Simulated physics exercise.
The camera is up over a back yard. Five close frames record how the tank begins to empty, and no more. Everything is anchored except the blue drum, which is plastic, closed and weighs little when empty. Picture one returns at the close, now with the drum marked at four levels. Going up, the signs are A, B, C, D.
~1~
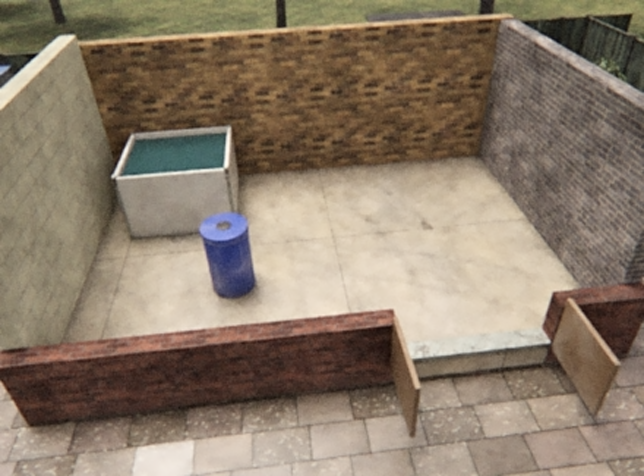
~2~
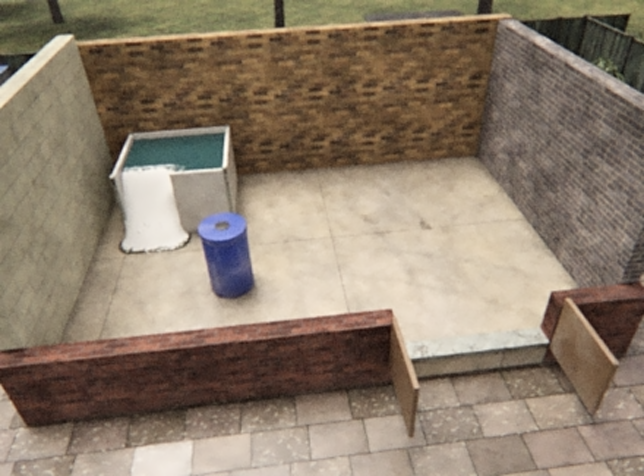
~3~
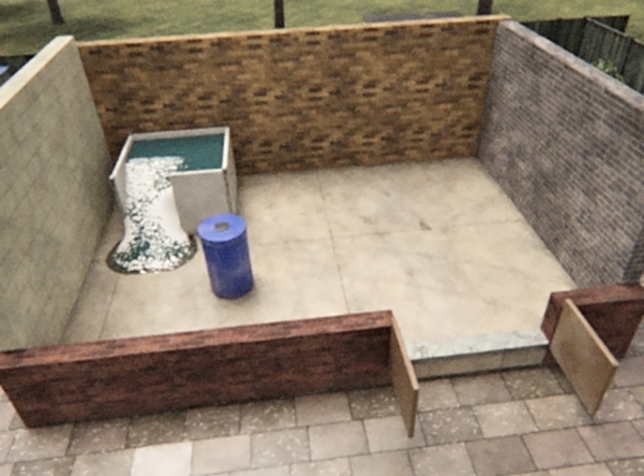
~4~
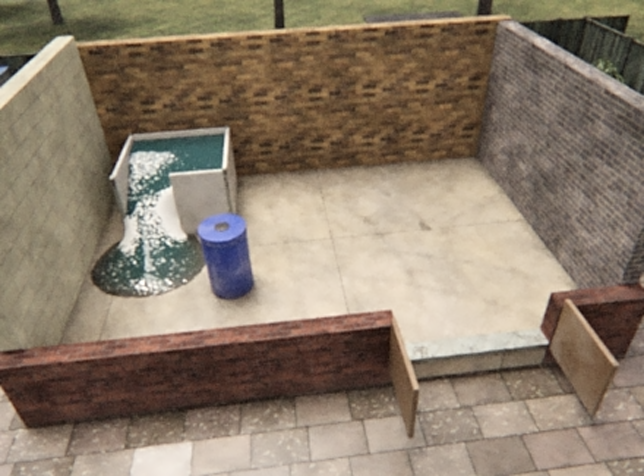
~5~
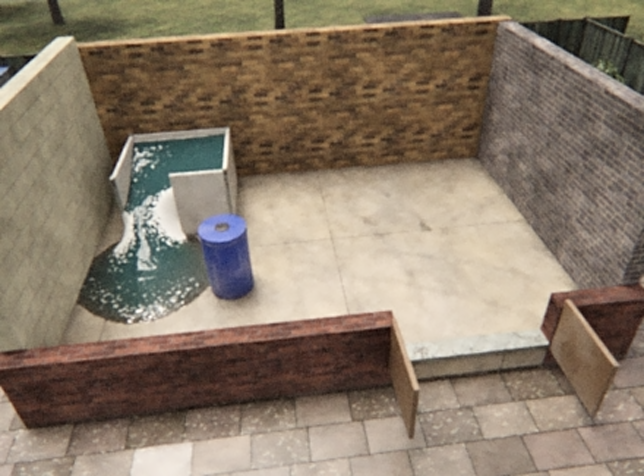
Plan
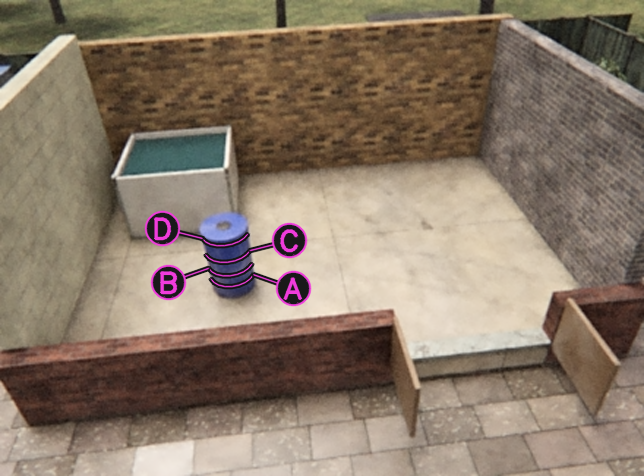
In this clip, a square tank of green water opens at its front left in a walled yard, and foamy water pours out, spreading across the pale ground beside a blue drum while the gate at right stays open.
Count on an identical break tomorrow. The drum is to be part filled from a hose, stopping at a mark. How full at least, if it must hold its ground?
That is line A.
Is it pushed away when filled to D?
No, that is safe.
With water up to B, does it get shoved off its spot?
No, not at all.
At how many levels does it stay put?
All of the four.
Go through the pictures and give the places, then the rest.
The first frame shows lid of the blue drum at (224, 226); tank full, its middle at (177, 155); open gate at (473, 303).
In the second frame, 1 % of the ground under water, its edge towards the drum at (183, 240).
In the third frame, 4 % of the ground under water, its edge towards the drum at (180, 260).
In the fourth frame, 6 % of the ground under water, its edge towards the drum at (187, 278).
The fifth frame shows lid of the blue drum at (222, 227); 10 % of the ground under water, its edge towards the drum at (201, 286).
In magenta, A at (231, 286); B at (229, 275); C at (227, 262); D at (224, 245); from the bottom up A, B, C, D.
With A, it does not move.
With B, it does not move.
With C, it does not move.
With D, it does not move.
